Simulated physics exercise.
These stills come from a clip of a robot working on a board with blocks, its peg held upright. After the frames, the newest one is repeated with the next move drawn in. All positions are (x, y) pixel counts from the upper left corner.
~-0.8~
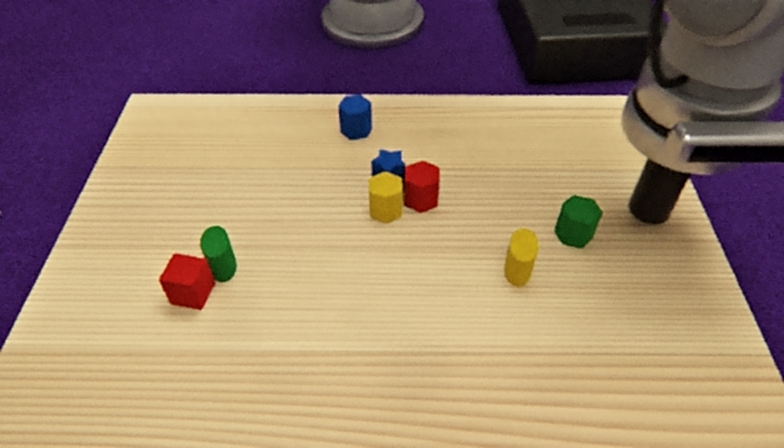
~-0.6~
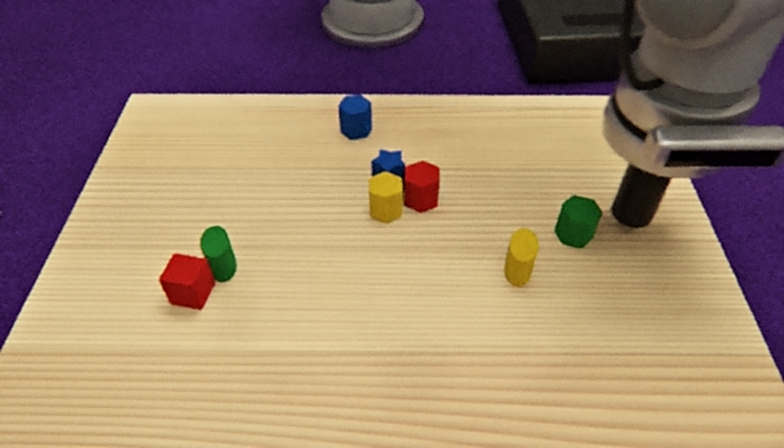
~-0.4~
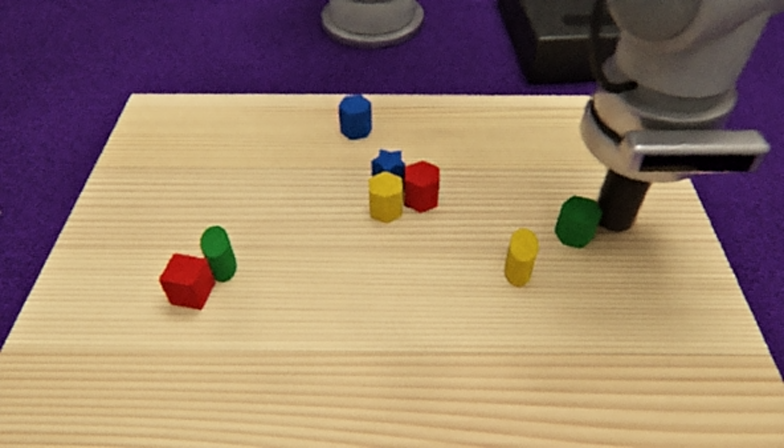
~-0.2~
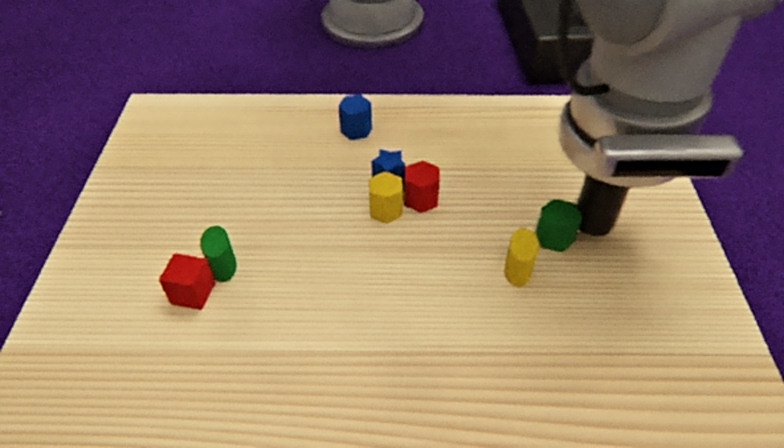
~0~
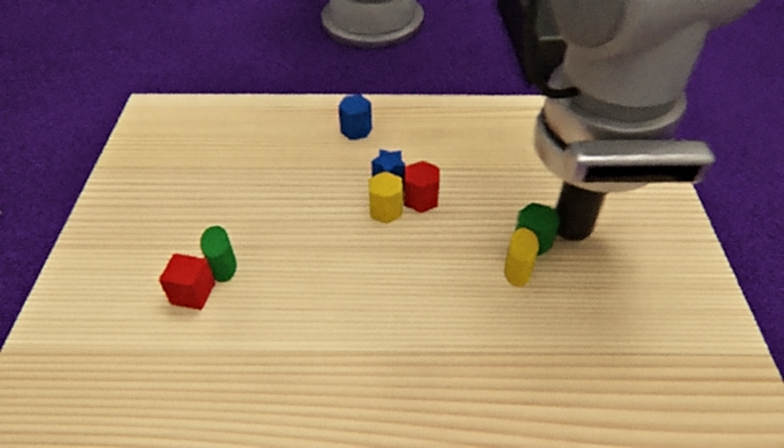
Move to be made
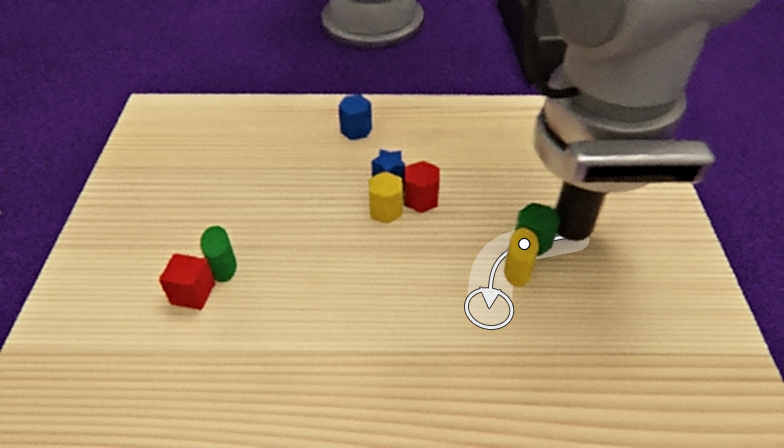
Robot arm moving left across a wooden board, its dark peg pushing a green hexagonal block leftward beside a yellow block.
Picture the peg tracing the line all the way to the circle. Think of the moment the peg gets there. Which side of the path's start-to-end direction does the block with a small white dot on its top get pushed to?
With start-to-end as forward, it shifts left.
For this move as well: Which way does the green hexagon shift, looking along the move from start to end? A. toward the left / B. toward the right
Letter B.
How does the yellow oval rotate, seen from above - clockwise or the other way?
Looking down on the board, it turns counter-clockwise.
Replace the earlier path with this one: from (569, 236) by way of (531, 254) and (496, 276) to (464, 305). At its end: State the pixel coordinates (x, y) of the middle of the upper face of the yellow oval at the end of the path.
At (442, 304).
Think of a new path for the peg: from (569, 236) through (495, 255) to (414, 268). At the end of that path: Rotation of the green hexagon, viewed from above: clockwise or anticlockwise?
Seen from overhead, it turns clockwise.
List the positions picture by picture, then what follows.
The first frame shows peg's lower end at (649, 210); yellow oval at (524, 244); green hexagon at (582, 208).
The second frame shows peg at (632, 213); blocks still.
The third frame shows peg at (613, 217); blocks still.
The fourth frame shows peg at (593, 221); green hexagon at (562, 212).
The fifth frame shows peg at (572, 226); yellow oval at (524, 244); green hexagon at (540, 216).
Drawn move, from (569, 236) via (525, 245) and (494, 268), ending at (489, 308); the dot is on the yellow oval.
What follows on the original path. One third of the way, peg at (527, 234); yellow oval at (509, 250), turned 70° anticlockwise; green hexagon at (492, 222).
Two thirds of the way, peg at (496, 258); yellow oval at (499, 273), turned 105° anticlockwise; green hexagon at (457, 232), turned 55° clockwise.
At the end, peg at (491, 298); yellow oval at (492, 316), turned 100° anticlockwise; green hexagon at (457, 233), turned 60° clockwise.
